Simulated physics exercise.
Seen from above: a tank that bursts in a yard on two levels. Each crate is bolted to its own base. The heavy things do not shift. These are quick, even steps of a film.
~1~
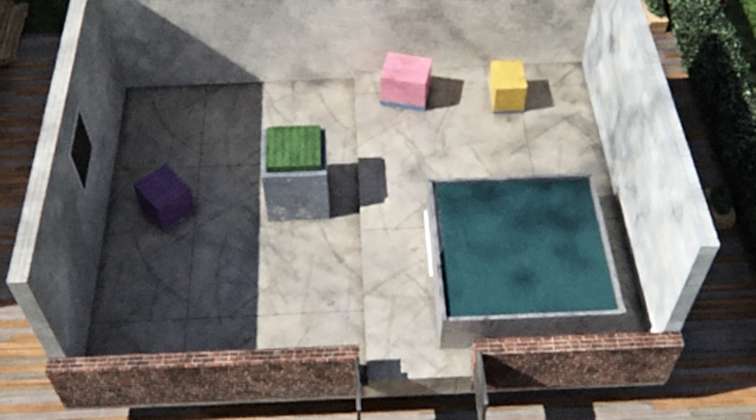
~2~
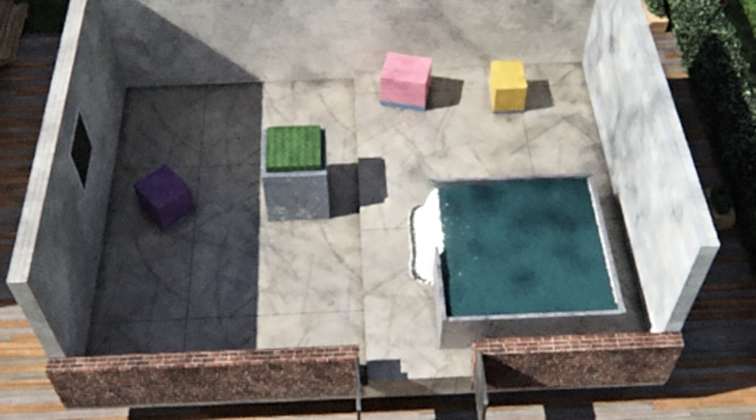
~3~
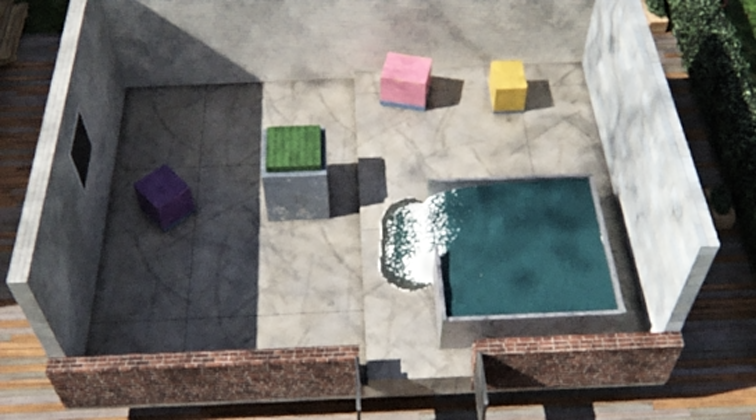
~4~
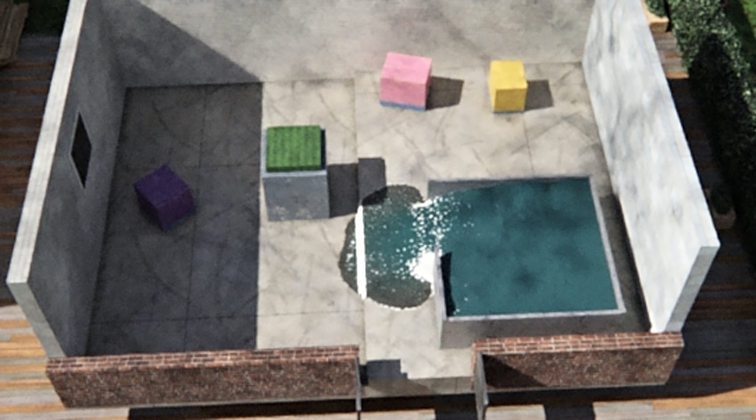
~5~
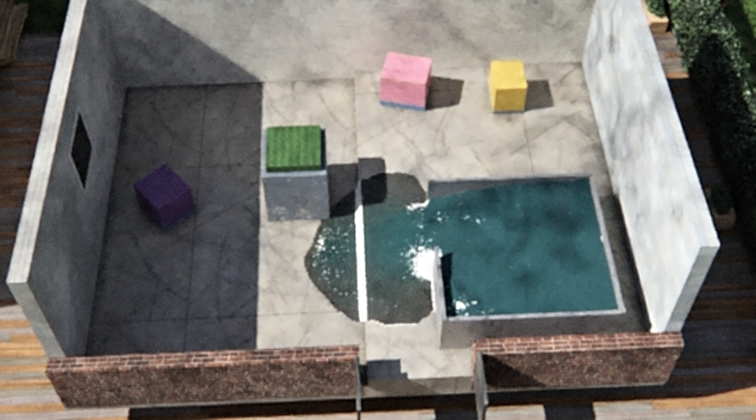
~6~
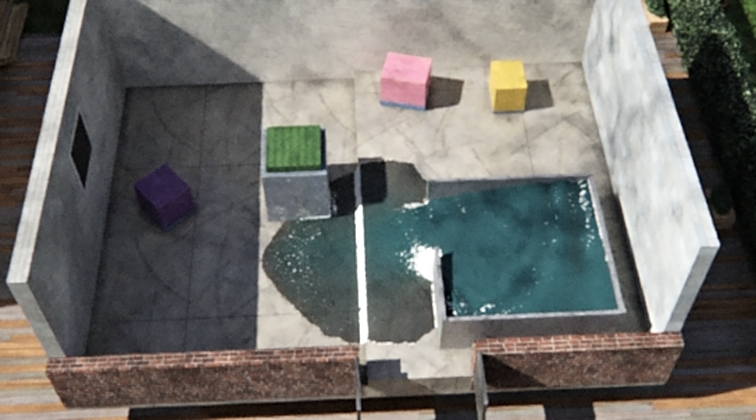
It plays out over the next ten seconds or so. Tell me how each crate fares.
The pink crate keeps dry; the yellow crate keeps dry; the purple crate is soaked.
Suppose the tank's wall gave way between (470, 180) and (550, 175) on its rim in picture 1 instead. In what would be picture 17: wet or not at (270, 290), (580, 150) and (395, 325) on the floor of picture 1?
In that order: Free of water, awash, free of water.
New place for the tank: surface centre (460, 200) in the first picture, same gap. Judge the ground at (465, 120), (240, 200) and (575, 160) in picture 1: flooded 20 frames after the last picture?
In turn: No water, dry, not flooded.
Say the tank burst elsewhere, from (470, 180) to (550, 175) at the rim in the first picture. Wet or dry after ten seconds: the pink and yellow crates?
In short: Pink gets wet, yellow is topped.
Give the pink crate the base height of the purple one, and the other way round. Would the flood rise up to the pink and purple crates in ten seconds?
Pink remains dry; purple gets wet.
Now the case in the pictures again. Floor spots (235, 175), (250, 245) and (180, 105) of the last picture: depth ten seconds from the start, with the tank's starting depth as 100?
In that order: 20, 20 and 20 per cent.
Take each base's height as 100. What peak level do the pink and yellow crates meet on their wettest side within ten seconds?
Near 30 and 0 in a hundred.
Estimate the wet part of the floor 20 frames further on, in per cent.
Near 55 in a hundred.
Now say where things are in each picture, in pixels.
In the first frame, the water tank at (521, 246) is whole and still.
In the second frame, water pours out at (434, 232) and has run to (422, 279).
In the third frame, the front is at (387, 274), out from the gap at (434, 235).
In the fourth frame, water pours out at (434, 236) and has run to (348, 275).
In the fifth frame, water pours out at (434, 236) and has run to (313, 270).
In the sixth frame, water pours out at (434, 235) and has run to (271, 269).
A moment on, water covers 30 % of the floor; the pink crate not reached, the yellow crate not reached, the purple crate water round its plinth.
Next, water covers 45 % of the floor; the pink crate not reached, the yellow crate not reached, the purple crate water round its plinth.
Then, water covers 55 % of the floor; the pink crate water round its plinth, the yellow crate not reached, the purple crate water round its plinth.
Later, water covers 65 % of the floor; the pink crate water round its plinth, the yellow crate not reached, the purple crate water round its plinth.
In the end, water covers 60 % of the floor; the pink crate stayed above the water, the yellow crate stayed above the water, the purple crate was topped.
